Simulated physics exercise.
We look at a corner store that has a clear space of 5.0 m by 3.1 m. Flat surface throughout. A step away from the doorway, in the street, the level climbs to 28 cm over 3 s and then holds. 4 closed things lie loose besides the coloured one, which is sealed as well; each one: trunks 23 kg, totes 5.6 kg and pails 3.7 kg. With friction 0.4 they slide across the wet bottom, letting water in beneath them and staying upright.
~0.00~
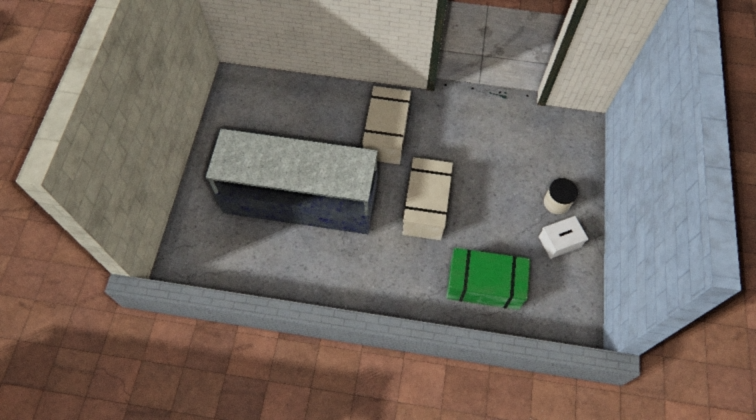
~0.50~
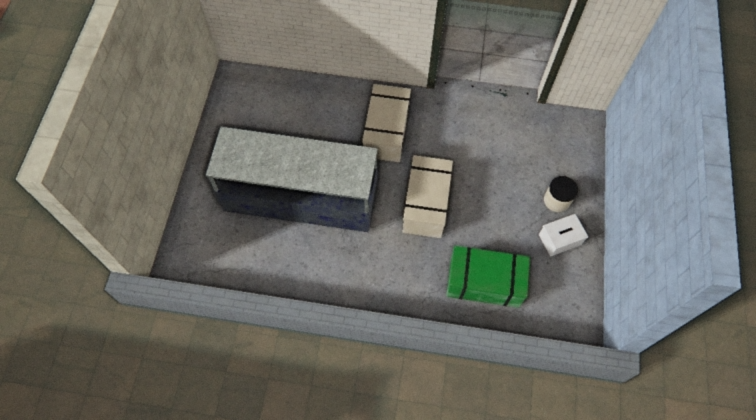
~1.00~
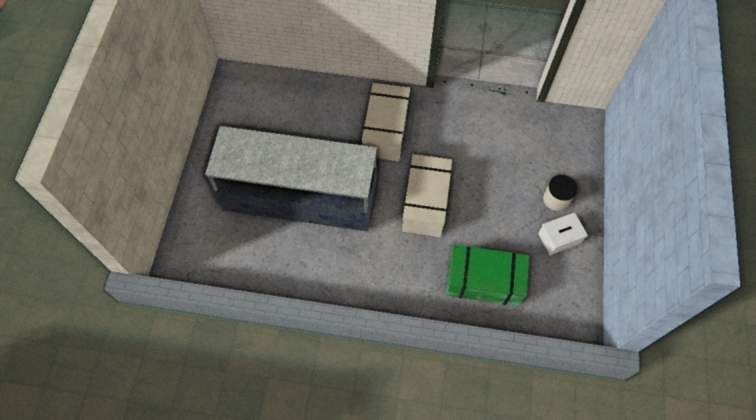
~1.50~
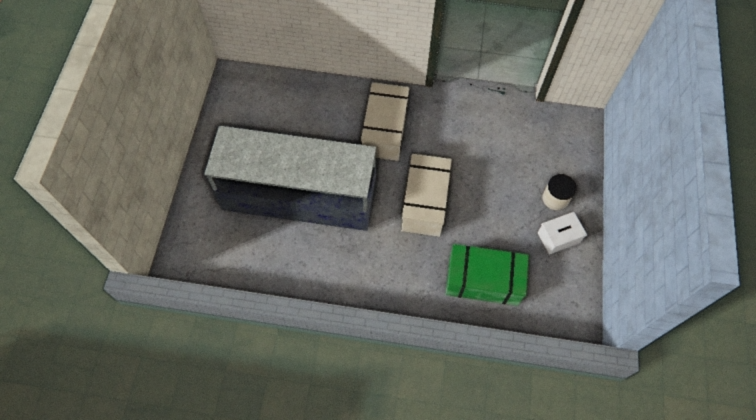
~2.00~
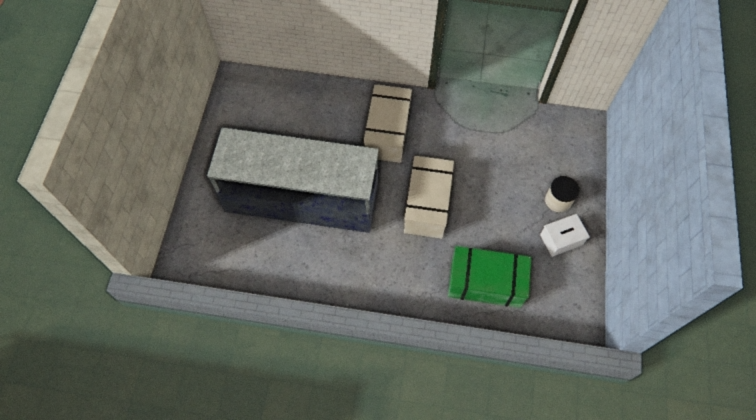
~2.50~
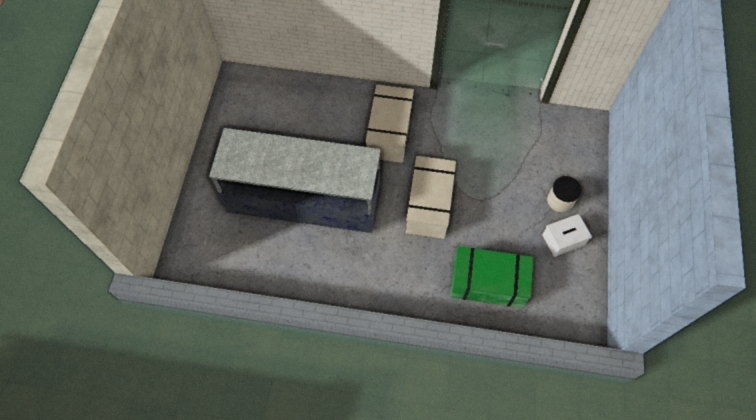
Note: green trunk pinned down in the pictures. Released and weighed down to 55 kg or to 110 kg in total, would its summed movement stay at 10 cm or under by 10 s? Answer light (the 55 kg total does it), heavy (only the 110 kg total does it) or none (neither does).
Heavy.
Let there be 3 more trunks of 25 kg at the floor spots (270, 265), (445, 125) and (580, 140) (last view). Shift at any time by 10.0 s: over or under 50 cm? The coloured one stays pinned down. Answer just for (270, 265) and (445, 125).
In order: Above the mark, above the mark.
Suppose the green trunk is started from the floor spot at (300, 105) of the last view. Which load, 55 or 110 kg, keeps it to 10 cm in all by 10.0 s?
The answer: Either weight will do.
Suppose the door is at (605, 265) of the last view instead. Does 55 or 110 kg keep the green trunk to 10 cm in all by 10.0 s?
Note: Only the heavier mass keeps it.
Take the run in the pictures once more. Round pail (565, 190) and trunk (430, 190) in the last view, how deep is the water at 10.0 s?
I'd put it at 19 cm and 18 cm respectively.
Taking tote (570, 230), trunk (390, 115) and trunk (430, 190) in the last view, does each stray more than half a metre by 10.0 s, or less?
Reading the three in turn gives surpassed, not surpassed and surpassed.
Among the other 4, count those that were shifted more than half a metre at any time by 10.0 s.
It adds up to 3.
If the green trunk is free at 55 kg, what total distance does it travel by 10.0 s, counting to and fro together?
Some 120 cm in all.
After 3.5 s the green trunk would be 0 cm from its start with 55 kg and 0 cm from its start with 110 kg; 5 cm of water round it then.
After 4.5 s the green trunk would be 18 cm from its start with 55 kg and 0 cm from its start with 110 kg; 8 cm of water round it then.
After 7.0 s the green trunk would be 36 cm from its start with 55 kg and 0 cm from its start with 110 kg; 18 cm of water round it then.
After 10.0 s the green trunk would be 40 cm from its start with 55 kg and 0 cm from its start with 110 kg; 20 cm of water round it then.
